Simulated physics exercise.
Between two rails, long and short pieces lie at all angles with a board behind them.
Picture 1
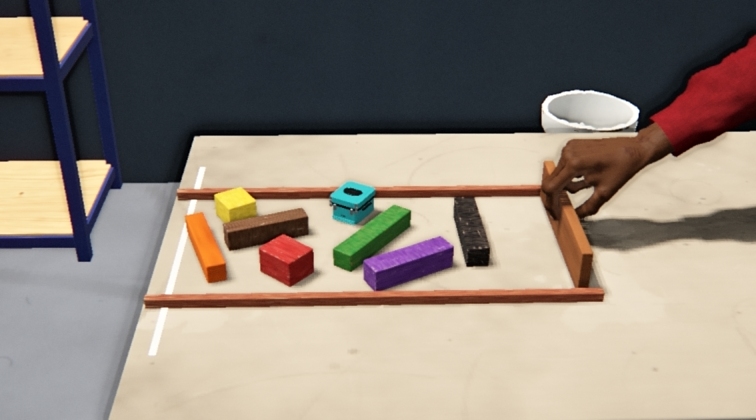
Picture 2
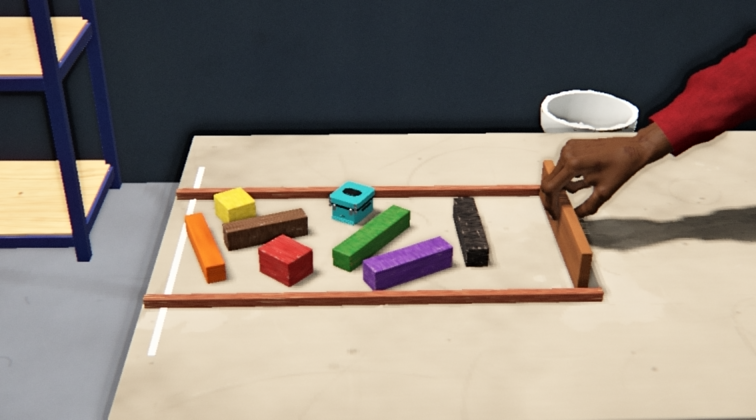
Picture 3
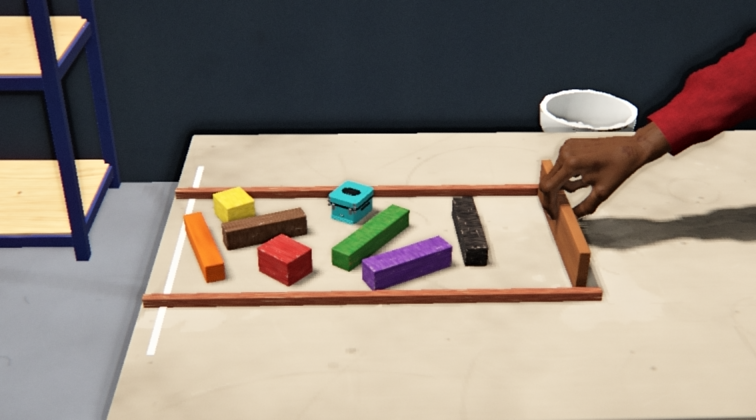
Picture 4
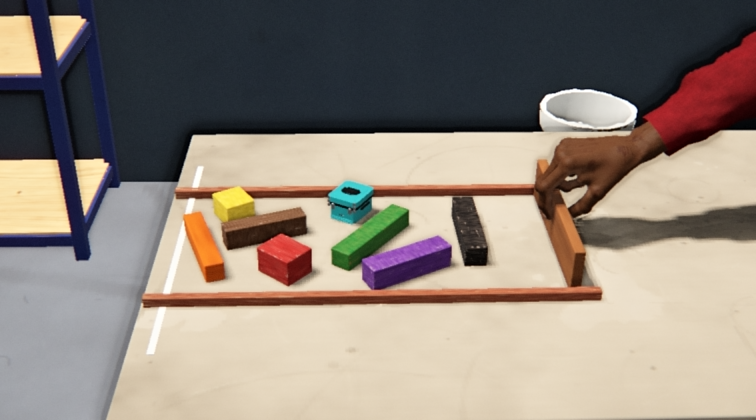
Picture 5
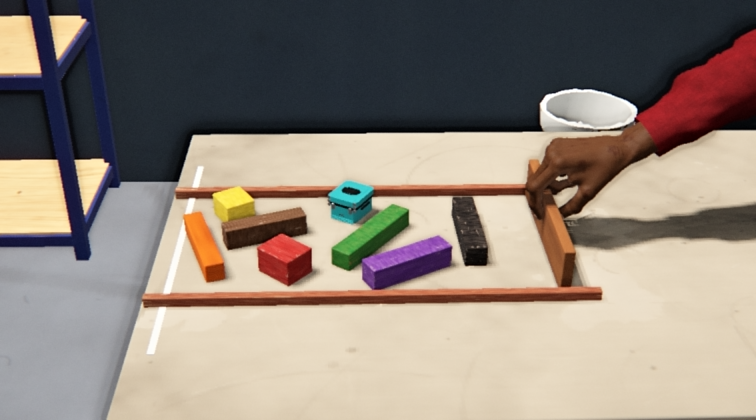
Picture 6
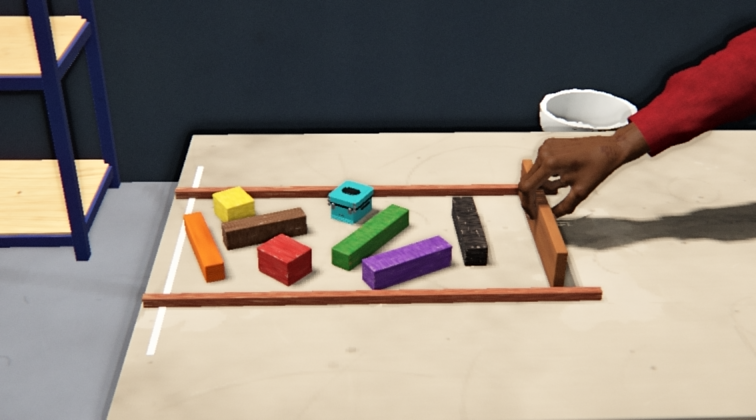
On a pale tabletop, a hand in a red sleeve held a wooden board upright between two rails and slid it slightly left toward the scattered colored blocks, which stayed still.
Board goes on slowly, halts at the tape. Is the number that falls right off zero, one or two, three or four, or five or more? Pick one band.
It is five or more.
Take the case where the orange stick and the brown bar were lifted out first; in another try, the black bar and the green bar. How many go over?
Tally per try: 4 / 5.
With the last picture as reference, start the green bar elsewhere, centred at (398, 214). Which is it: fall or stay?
The green bar plunges.
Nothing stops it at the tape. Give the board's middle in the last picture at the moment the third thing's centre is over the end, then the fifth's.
At (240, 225) for the third, at (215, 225) for the fifth.
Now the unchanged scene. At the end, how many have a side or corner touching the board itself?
Well, it touches 2.
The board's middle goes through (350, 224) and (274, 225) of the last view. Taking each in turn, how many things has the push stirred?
Tally at point one: 7; at point two: 8.
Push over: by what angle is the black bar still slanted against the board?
Roughly 0° out of line.
Soon after, none off yet; orange stick at rest near (204, 246); yellow block at rest near (234, 207); brown bar at rest near (265, 229).
Then, none off yet; orange stick moved a little near (186, 247); yellow block at rest near (234, 207); brown bar moved a little near (245, 225).
Further on, two off so far; orange stick falling; yellow block moved well along near (169, 200); brown bar moved about its own width near (173, 221).
At rest, the number that fall off is five or more; fallen, purple bar, green bar, red block, brown bar, yellow block and orange stick.
